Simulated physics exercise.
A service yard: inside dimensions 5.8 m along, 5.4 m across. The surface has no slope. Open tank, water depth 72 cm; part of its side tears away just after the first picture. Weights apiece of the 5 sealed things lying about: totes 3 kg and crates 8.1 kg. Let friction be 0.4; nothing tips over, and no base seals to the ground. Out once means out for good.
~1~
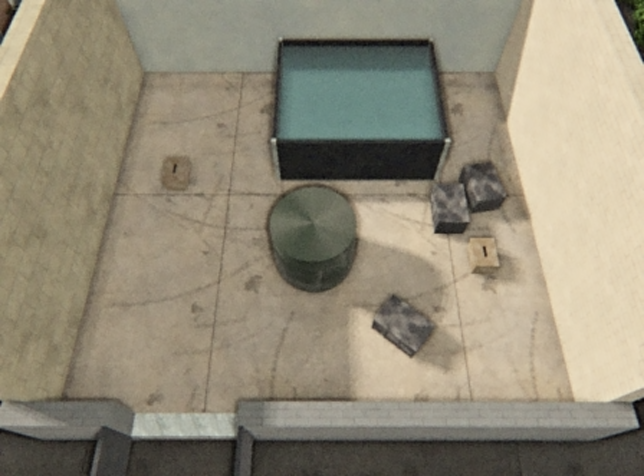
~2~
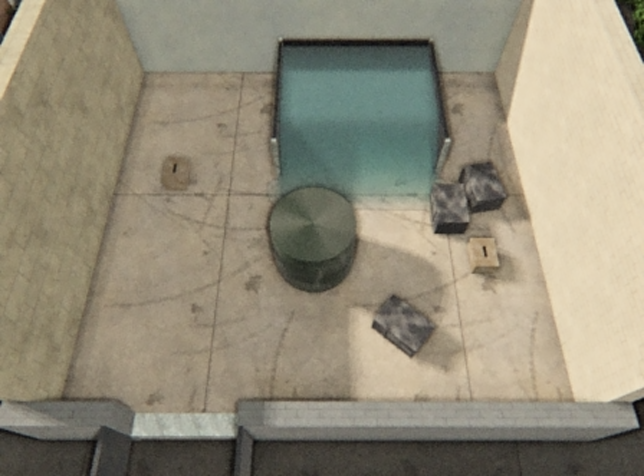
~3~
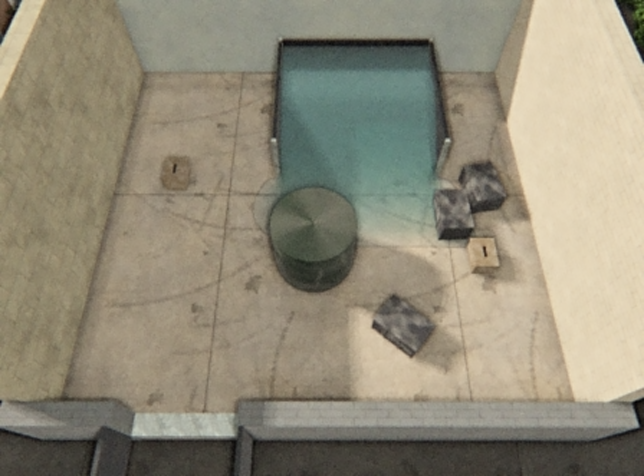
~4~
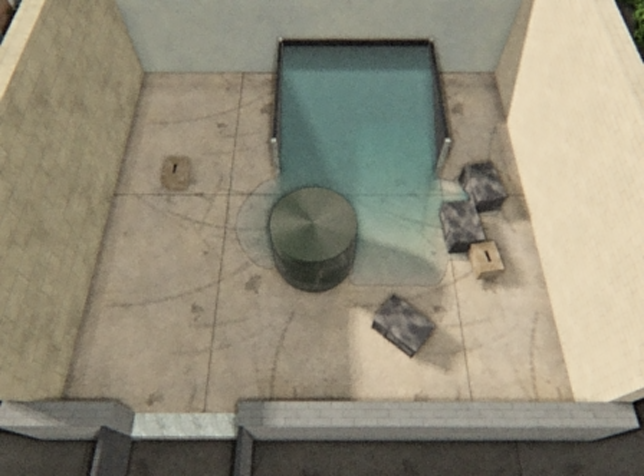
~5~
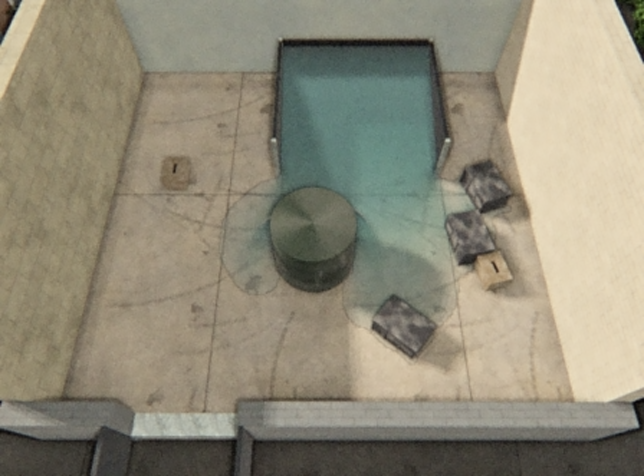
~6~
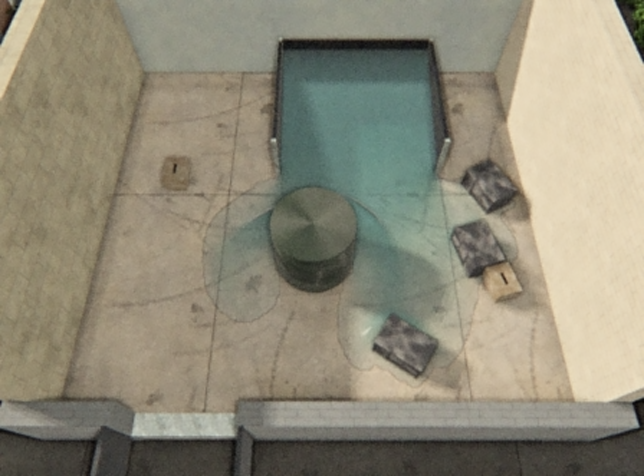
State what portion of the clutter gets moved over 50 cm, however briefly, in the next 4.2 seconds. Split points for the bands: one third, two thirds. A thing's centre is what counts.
My call: Two thirds or more.
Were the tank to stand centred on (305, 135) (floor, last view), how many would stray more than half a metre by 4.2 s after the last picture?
So the tally would be 4.
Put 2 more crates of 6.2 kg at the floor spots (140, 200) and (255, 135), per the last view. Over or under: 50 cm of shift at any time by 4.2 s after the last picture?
Taking them in turn, the first is above the mark and the second below the mark.
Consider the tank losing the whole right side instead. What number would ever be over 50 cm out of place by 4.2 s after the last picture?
The answer would then be 4.
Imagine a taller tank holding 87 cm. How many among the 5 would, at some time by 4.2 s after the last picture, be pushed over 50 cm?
It would come to 5 of them.
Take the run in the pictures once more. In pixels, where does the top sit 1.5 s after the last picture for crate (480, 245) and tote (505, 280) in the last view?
They should sit about (549, 319) and (585, 371) in the last view.
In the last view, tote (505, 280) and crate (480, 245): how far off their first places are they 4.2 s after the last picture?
In turn: 80 cm, 60 cm.
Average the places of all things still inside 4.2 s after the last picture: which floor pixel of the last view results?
Centre of the remaining things: Roughly (339, 191).
Then, 0.4 s after the last picture 3 of 5 are over 50 cm from their spots; 1 afloat.
Then, 1.5 s after the last picture 3 of 5 are over 50 cm from their spots; 3 afloat.
Then, 2.8 s after the last picture 4 of 5 are over 50 cm from their spots; 4 afloat.
Then, 4.2 s after the last picture 5 of 5 are over 50 cm from their spots, and 5 have been at some point; 5 afloat.
